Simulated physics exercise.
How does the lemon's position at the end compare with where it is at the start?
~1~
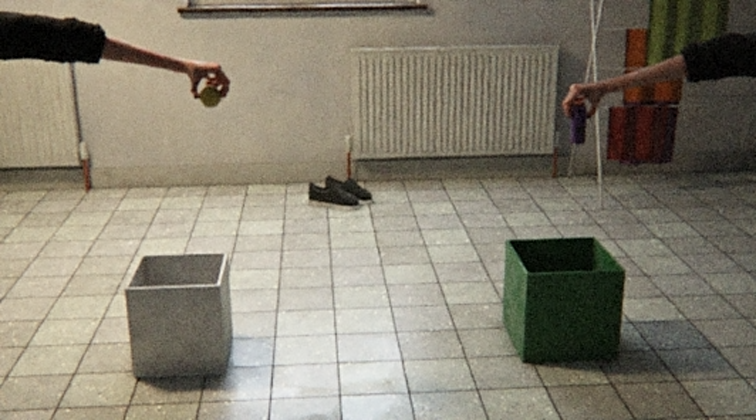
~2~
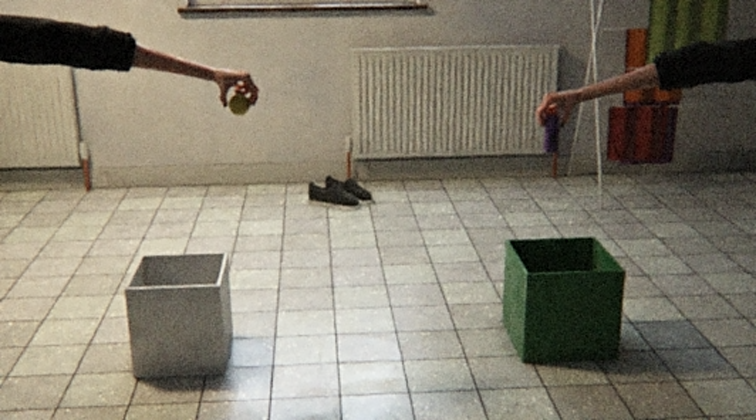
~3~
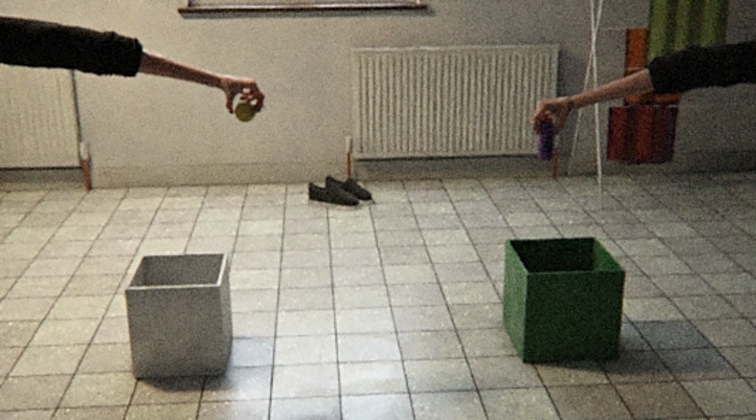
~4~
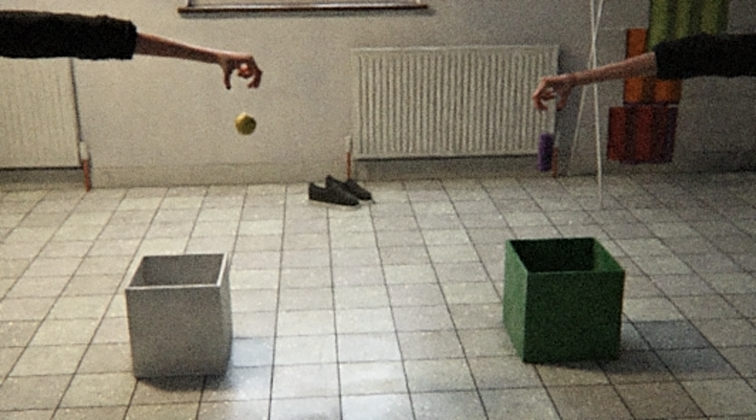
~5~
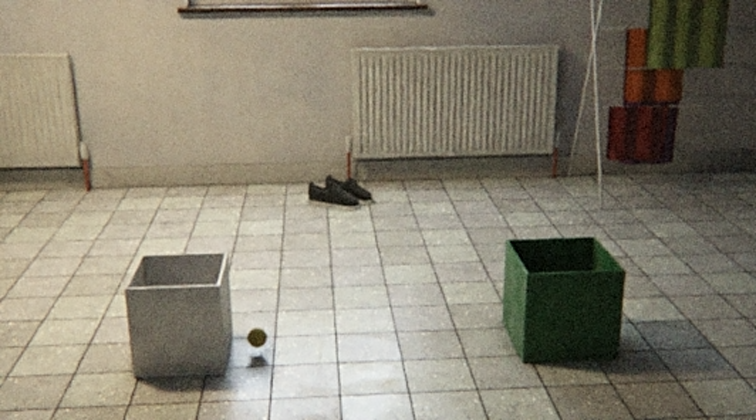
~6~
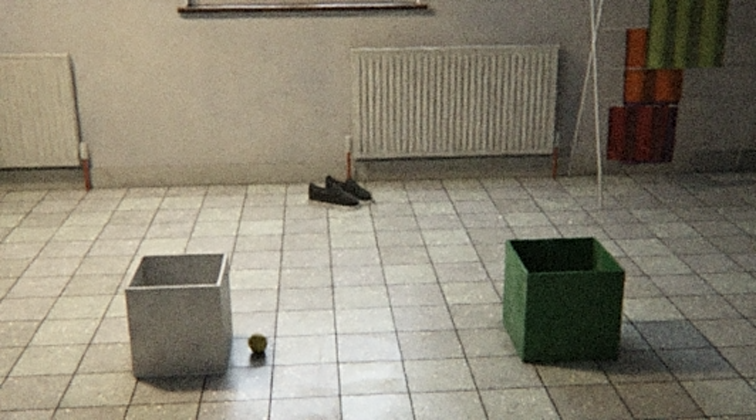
At the start the lemon is held up in the air by the hand on the left. By the end it is down on the tiled floor, a little further right, just beside the right side of the grey box.
Two dark-sleeved arms reach in from the left and right sides of a room with a pale tiled floor, seen from the front and slightly above. The left hand holds a yellow lemon near a light grey open box, and the right hand holds a purple shaker near a green one, with radiators and dark shoes behind. Both hands move inward, then open and let go. The lemon falls and comes down on the tiles just right of the grey box. The shaker drops into the green box, out of sight, and the arms are gone.
